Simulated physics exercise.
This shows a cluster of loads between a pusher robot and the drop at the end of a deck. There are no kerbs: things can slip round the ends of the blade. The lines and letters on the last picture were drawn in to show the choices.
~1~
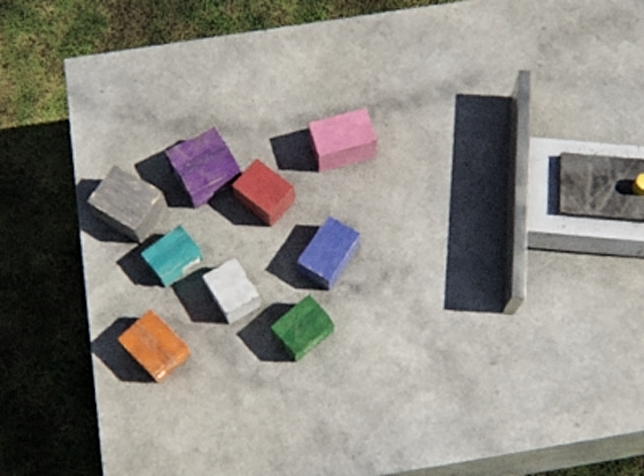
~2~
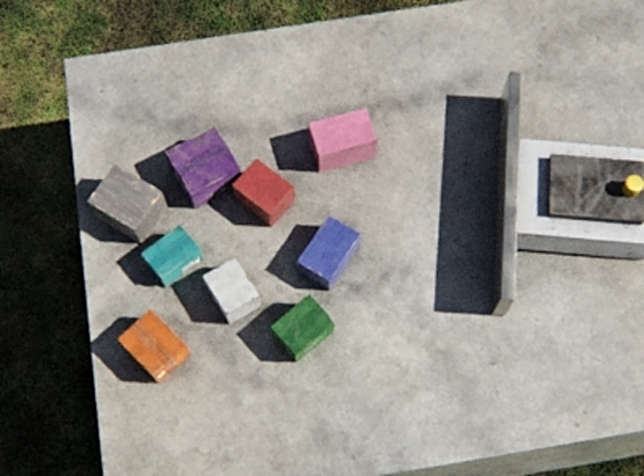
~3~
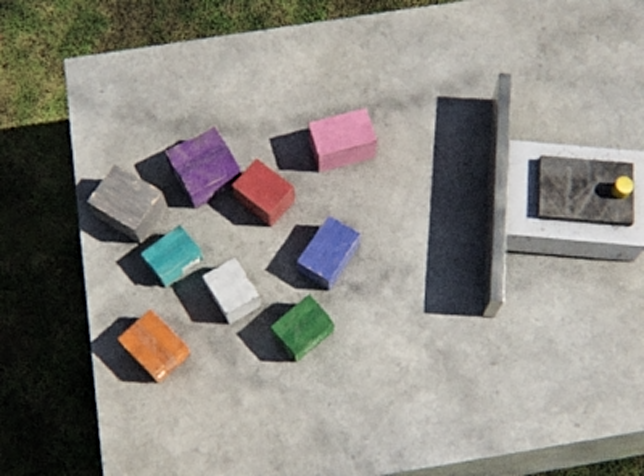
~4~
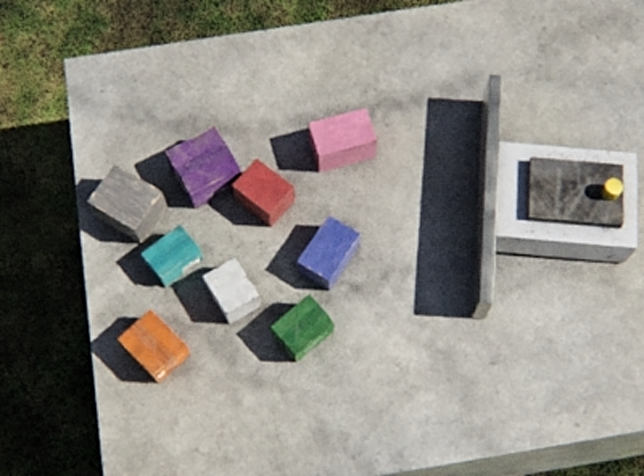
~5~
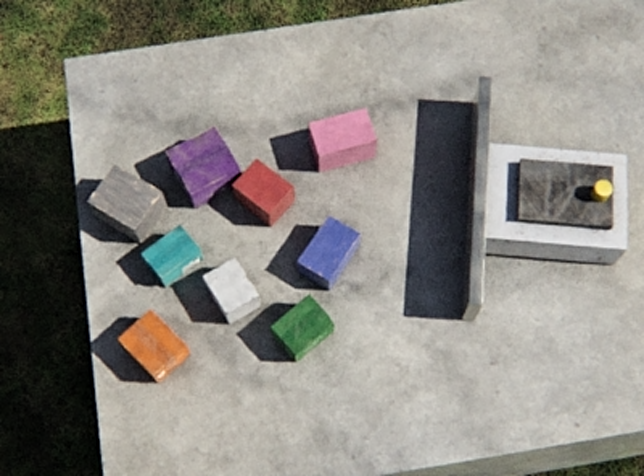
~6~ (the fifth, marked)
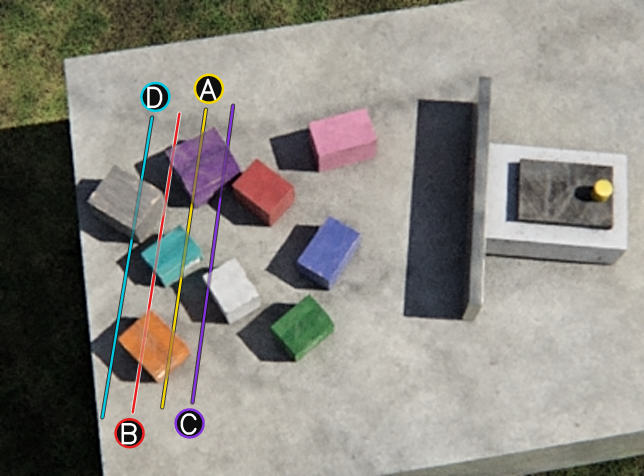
At the start, nine coloured blocks sit scattered on the left of a pale grey slab, while a machine with a wide upright blade stands at the right. The machine then slides slowly and steadily left, narrowing the gap a little, and the blocks stay still, untouched by the blade.
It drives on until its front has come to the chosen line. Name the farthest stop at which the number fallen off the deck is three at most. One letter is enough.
B.
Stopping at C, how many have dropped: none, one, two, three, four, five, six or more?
The count is none.
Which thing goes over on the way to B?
It is the orange parcel.
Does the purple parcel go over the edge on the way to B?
By then, no.
On the marked copy, A at (185, 251); B at (157, 255); C at (214, 246); D at (128, 260).
Following B. Soon after the start, robot (442, 211); pink crate (331, 138); blue crate (325, 254).
Later, robot (325, 229); orange parcel (144, 347); white crate (177, 299).
In the end, robot (232, 244); orange parcel over the edge; white crate (86, 310); one fallen.
As for the rest, A is within the limit but short; C is within the limit but short; D drops five.
